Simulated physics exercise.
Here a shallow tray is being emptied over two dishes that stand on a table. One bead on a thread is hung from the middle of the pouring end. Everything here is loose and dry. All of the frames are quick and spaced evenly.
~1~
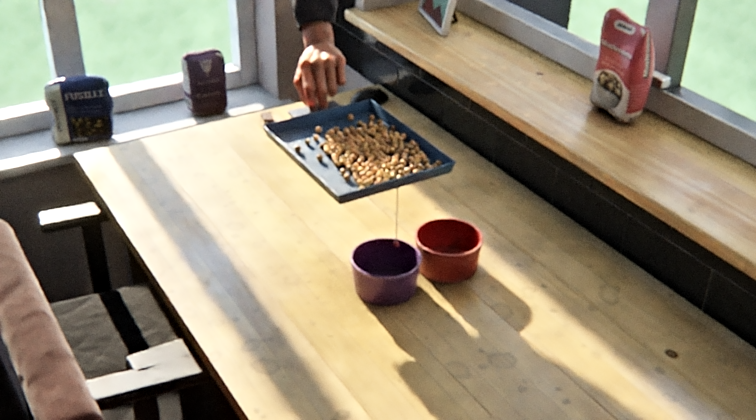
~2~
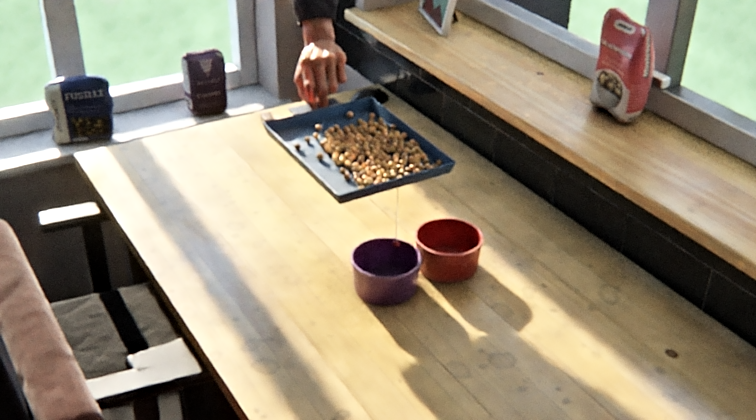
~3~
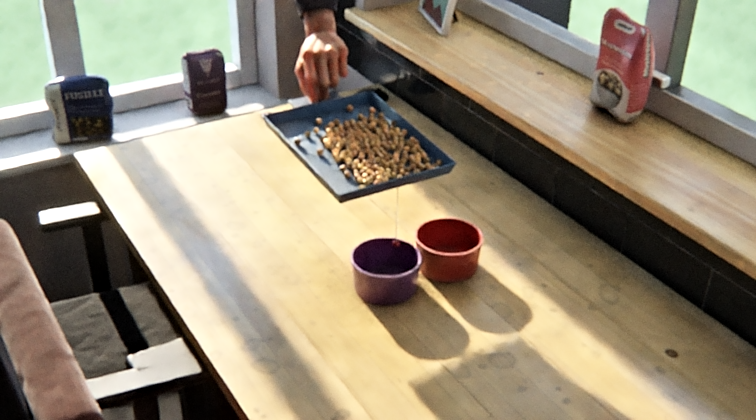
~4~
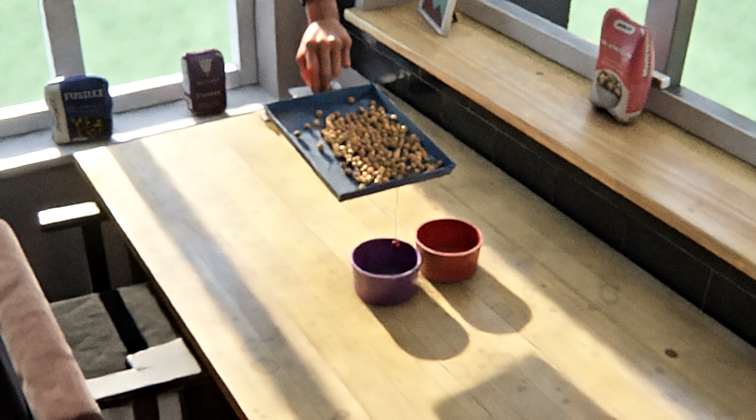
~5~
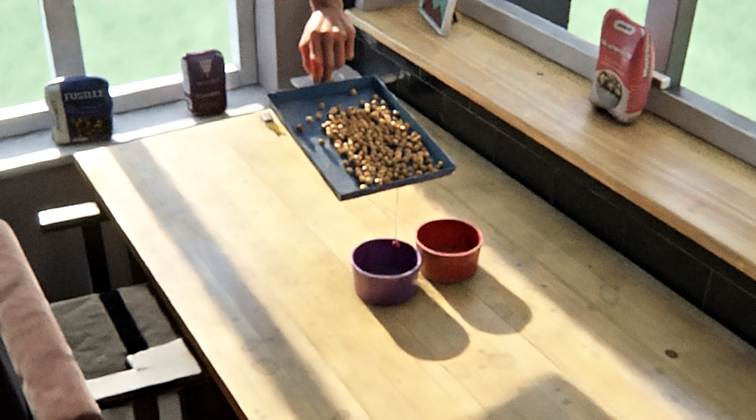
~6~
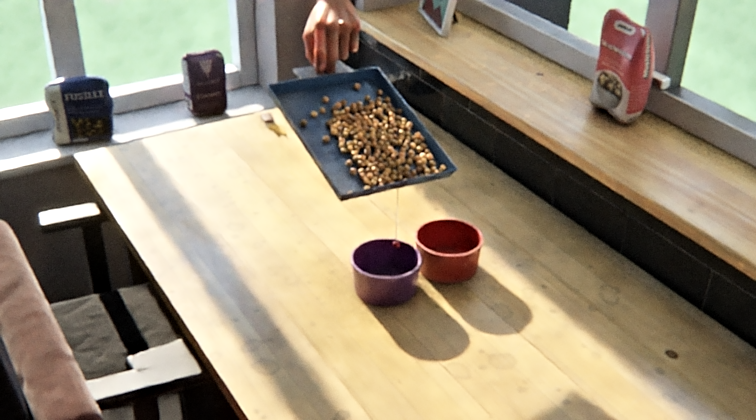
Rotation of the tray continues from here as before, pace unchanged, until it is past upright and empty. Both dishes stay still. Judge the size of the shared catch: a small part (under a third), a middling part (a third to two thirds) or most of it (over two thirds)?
A middling part.
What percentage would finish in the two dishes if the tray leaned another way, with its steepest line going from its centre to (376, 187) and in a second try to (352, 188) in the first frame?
Respectively 20 % and 10 %.
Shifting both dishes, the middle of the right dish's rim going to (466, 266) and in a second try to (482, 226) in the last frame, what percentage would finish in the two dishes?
60 %, then 40 %.
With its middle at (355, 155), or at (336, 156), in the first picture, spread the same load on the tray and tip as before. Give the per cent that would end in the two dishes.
It comes to about 50 per cent the first time and about 50 per cent the second.
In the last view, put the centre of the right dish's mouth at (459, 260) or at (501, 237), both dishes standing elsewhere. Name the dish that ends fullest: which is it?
For the first try I'd say the dish over on the right, and for the second, the dish over on the left.
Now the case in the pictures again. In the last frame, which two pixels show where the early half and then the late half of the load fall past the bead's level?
First half (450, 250); second half (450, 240).
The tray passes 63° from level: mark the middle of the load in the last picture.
The middle of the pieces sits at roughly (416, 170).
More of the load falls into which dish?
Result: The one at right wins.
Just after the last frame, tray tipped steeply; the larger part on the tray; just a few in the right dish; just a few outside both; about a tenth in the air.
A moment on, tray tipped past a quarter turn; just a few on the tray; about a tenth in the left dish; roughly a third in the right dish; roughly half outside both; about a tenth in the air.
Further on, tray tipped past a quarter turn; about a tenth in the left dish; roughly a third in the right dish; roughly half outside both.
When it is over, tray tipped past a quarter turn; about a tenth in the left dish; roughly a third in the right dish; roughly half outside both.
